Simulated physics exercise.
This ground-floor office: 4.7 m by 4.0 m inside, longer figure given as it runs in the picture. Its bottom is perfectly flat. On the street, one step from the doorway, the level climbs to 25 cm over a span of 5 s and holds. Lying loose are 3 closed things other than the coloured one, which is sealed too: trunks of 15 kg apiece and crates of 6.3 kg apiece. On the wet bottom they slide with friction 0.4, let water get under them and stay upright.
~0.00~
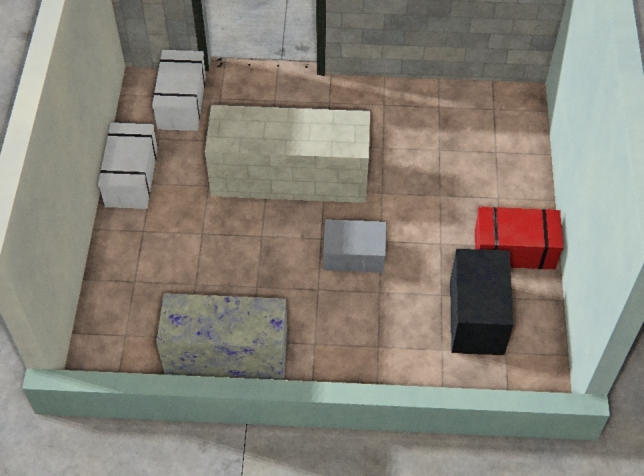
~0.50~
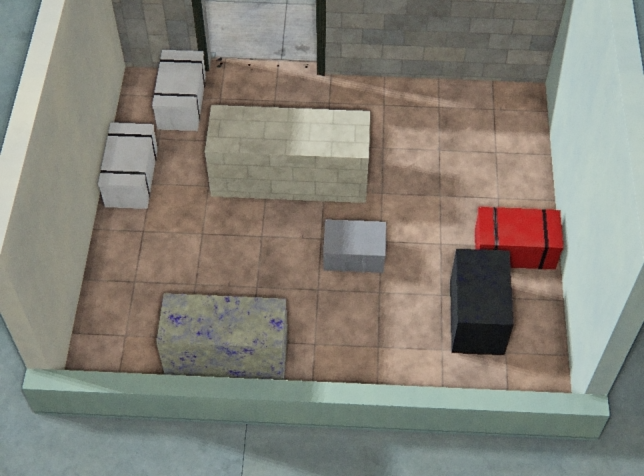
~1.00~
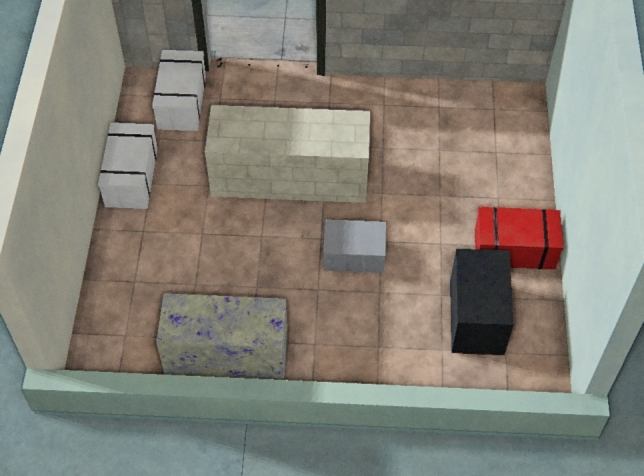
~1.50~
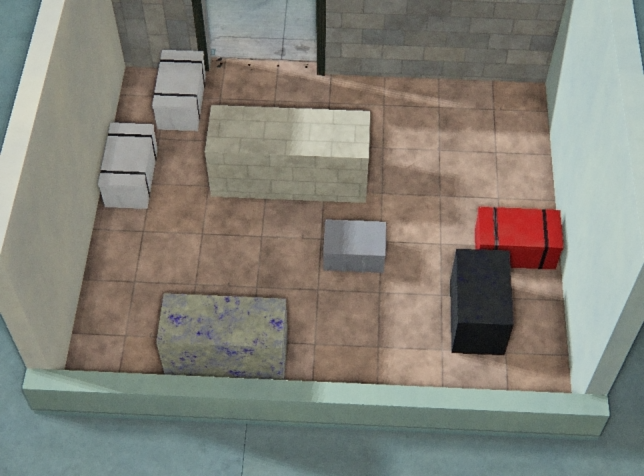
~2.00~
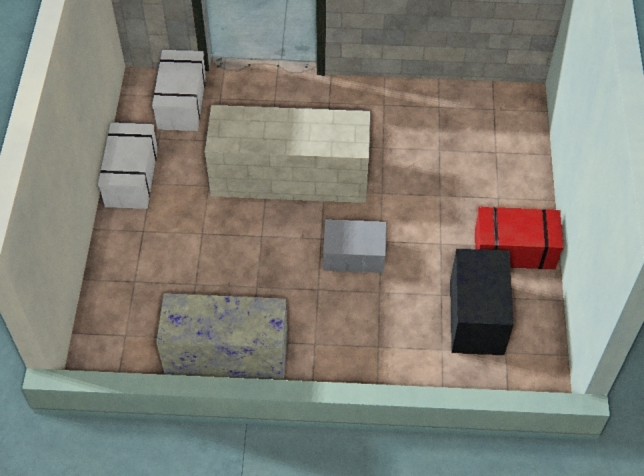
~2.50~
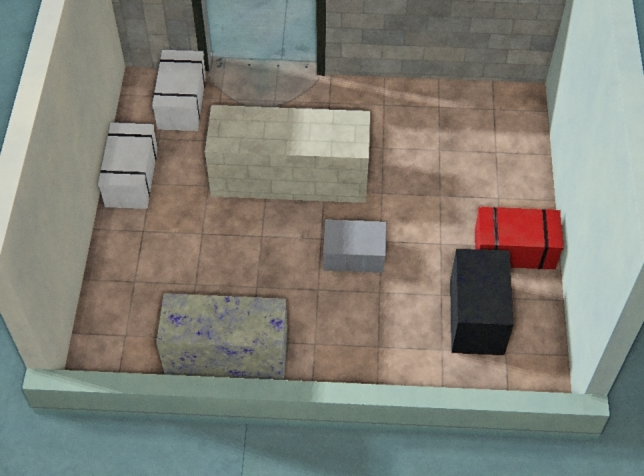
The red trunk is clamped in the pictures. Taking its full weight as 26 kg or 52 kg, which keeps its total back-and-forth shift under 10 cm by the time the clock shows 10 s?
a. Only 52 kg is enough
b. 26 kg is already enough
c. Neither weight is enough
Option a: Only 52 kg is enough.
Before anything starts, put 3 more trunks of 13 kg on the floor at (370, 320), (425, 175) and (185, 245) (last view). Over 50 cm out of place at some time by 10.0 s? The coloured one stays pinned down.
Below the mark, above the mark, above the mark.
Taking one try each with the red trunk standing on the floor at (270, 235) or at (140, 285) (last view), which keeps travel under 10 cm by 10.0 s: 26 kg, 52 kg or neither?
In order: Even the lighter mass works; both fall short.
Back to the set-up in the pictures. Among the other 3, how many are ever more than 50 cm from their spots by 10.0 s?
The answer here is 1.
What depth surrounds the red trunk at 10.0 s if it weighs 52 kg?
7 cm, roughly.
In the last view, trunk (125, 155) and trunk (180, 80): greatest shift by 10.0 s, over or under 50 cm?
So that's further for the first and not as far for the second.
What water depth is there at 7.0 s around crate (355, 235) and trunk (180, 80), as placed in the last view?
Around 0 cm and 7 cm.
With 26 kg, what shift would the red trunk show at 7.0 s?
About 0 cm off its spot.
After 3.5 s the red trunk would be 0 cm from its start with 26 kg and 0 cm from its start with 52 kg; 0 cm of water round it then.
After 4.5 s the red trunk would be 0 cm from its start with 26 kg and 0 cm from its start with 52 kg; 0 cm of water round it then.
After 7.0 s the red trunk would be 0 cm from its start with 26 kg and 0 cm from its start with 52 kg; 4 cm of water round it then.
After 10.0 s the red trunk would be 20 cm from its start with 26 kg and 0 cm from its start with 52 kg; 7 cm of water round it then.
